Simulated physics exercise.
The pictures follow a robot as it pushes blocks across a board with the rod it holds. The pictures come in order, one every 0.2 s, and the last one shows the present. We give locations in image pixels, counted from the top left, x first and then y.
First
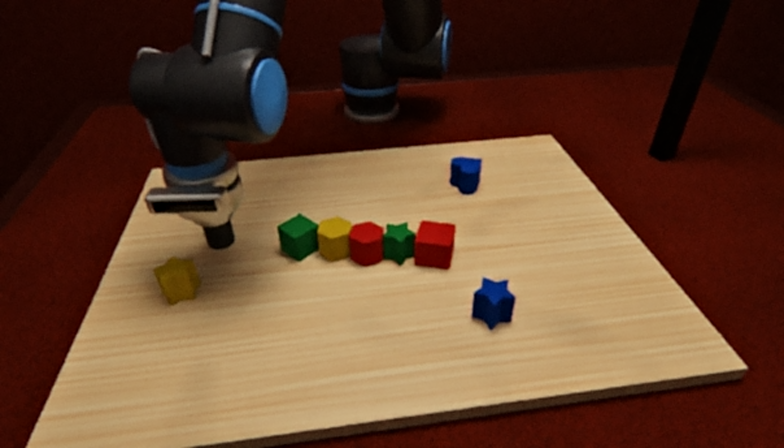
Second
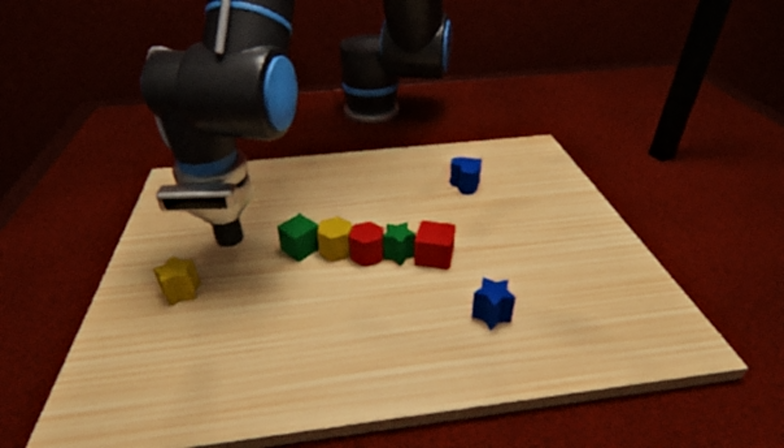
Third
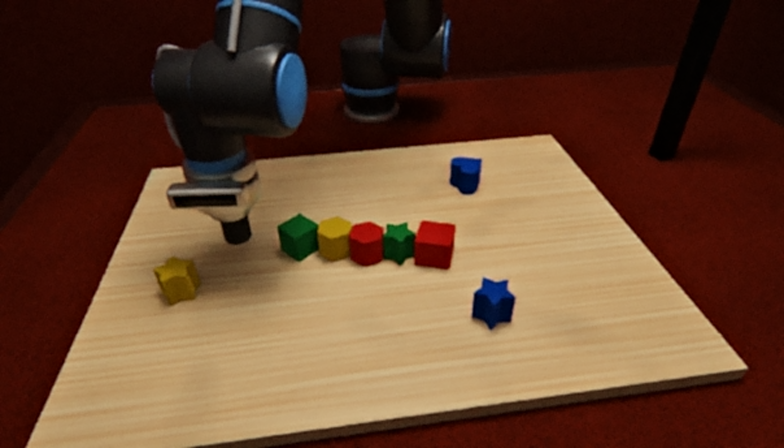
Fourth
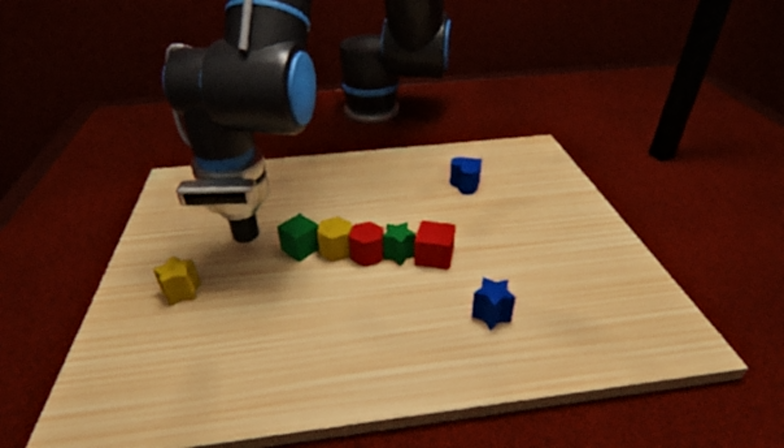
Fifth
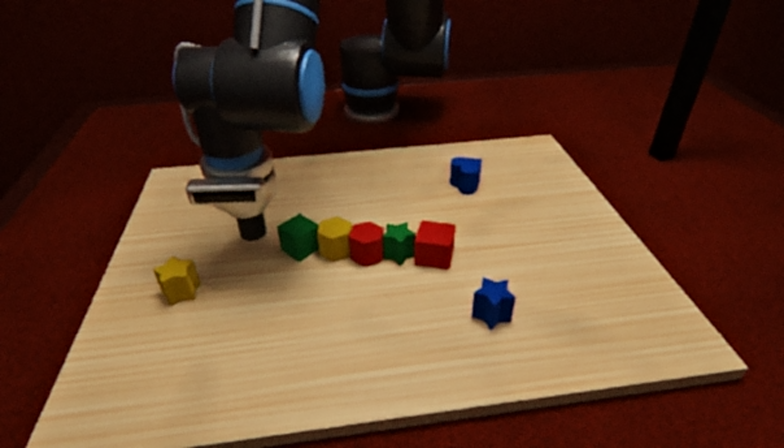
To begin with, a robot arm holds a dark rod over a wooden board, left of a row of green, yellow and red blocks, with a yellow star and two blue pieces apart. The arm then moves slowly right, bringing the rod nearer the green block, while every block stays still.
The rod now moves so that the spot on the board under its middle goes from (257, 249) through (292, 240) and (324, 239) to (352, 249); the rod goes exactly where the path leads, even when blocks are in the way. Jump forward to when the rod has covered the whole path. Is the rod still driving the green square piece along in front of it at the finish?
Yes, that is how it ends up.
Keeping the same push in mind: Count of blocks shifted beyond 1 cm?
There will be three or more blocks that move more than 1 cm.
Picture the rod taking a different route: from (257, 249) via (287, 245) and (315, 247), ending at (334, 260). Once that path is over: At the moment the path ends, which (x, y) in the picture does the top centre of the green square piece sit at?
Near (347, 219).
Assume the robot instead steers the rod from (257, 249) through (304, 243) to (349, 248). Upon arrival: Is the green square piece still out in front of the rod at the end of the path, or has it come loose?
Most likely the green square piece stays ahead.
On the path given first. One third of the way, rod (289, 225); green square piece (313, 222), turned 15° anticlockwise; yellow six-sided block (346, 223), turned 20° clockwise; red six-sided block (372, 234), turned 15° clockwise; green star-shaped block (401, 233).
Two thirds of the way, rod (322, 223); green square piece (347, 221), turned 20° anticlockwise; yellow six-sided block (379, 226), turned 40° clockwise; red six-sided block (398, 242), turned 40° clockwise; green star-shaped block (429, 245).
At the end, rod (351, 234); green square piece (380, 226), turned 55° anticlockwise; yellow six-sided block (412, 224), turned 40° clockwise; red six-sided block (407, 247), turned 75° clockwise; green star-shaped block (441, 254), turned 15° anticlockwise.
